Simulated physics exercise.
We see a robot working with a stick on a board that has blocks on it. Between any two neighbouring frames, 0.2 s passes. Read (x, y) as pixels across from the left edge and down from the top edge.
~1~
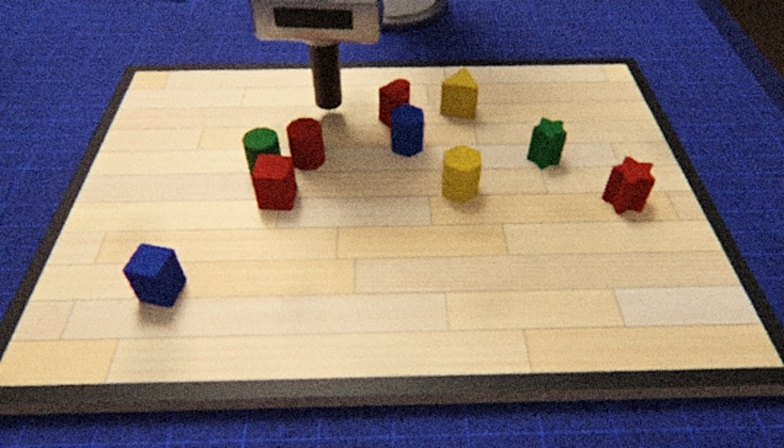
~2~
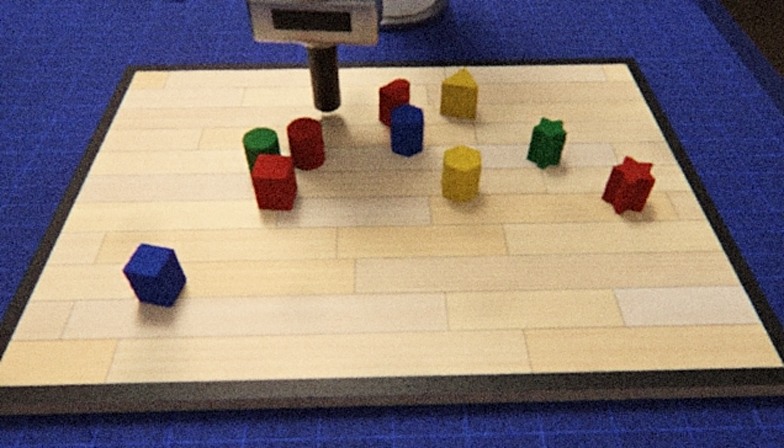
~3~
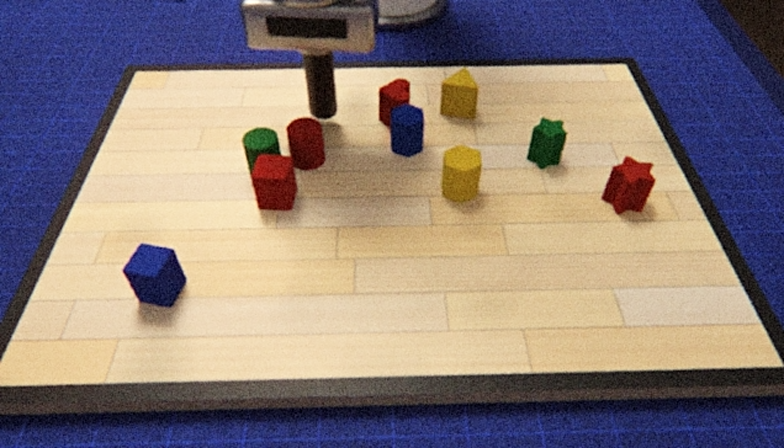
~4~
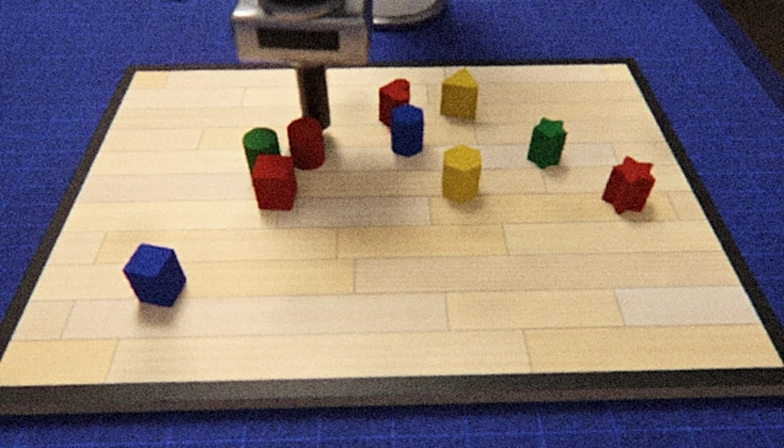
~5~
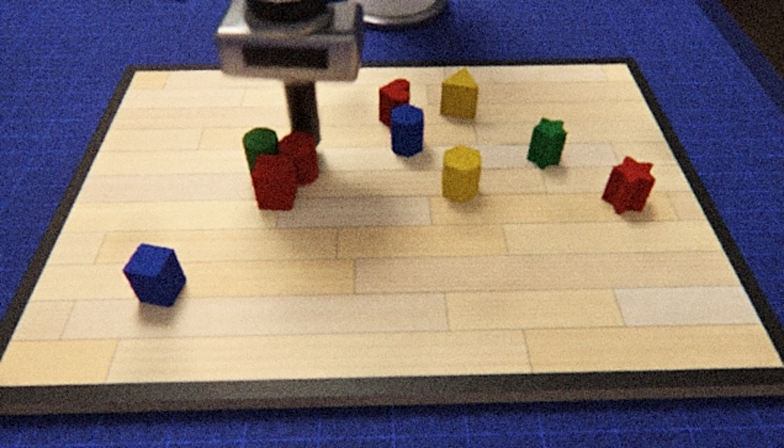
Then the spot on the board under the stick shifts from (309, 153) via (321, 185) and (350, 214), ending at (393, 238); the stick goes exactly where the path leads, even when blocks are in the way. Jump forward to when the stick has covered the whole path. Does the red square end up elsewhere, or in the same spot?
Somewhere new.
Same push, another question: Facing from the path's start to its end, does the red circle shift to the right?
Yes, that is what happens.
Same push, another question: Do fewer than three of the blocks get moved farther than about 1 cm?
That would be a yes.
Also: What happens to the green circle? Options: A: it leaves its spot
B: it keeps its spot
The correct letter is B.
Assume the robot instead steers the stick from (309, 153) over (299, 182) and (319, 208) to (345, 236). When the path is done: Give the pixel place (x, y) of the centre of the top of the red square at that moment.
Close to (259, 186).
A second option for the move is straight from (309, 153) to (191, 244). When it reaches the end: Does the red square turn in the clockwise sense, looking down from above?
I believe so.
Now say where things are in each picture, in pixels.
Tip of the stick at (329, 102), middles of tops, green circle at (260, 137), red square at (272, 166), red circle at (304, 127), in the first frame.
Stick at (328, 105), nothing pushed, in the second frame.
Stick at (324, 111), nothing pushed, in the third frame.
Stick at (317, 123), nothing pushed, in the fourth frame.
Stick at (307, 141), green circle at (260, 137), red square at (272, 166), red circle at (297, 142), in the fifth frame.
On the path given first. One third of the way, stick at (320, 172); red square at (262, 180), turned 65° clockwise; red circle at (301, 175).
Two thirds of the way, stick at (349, 202); red square at (261, 181), turned 70° clockwise; red circle at (302, 186).
At the end, stick at (393, 225); green circle unmoved; red square at (261, 181), turned 70° clockwise; red circle at (302, 186).
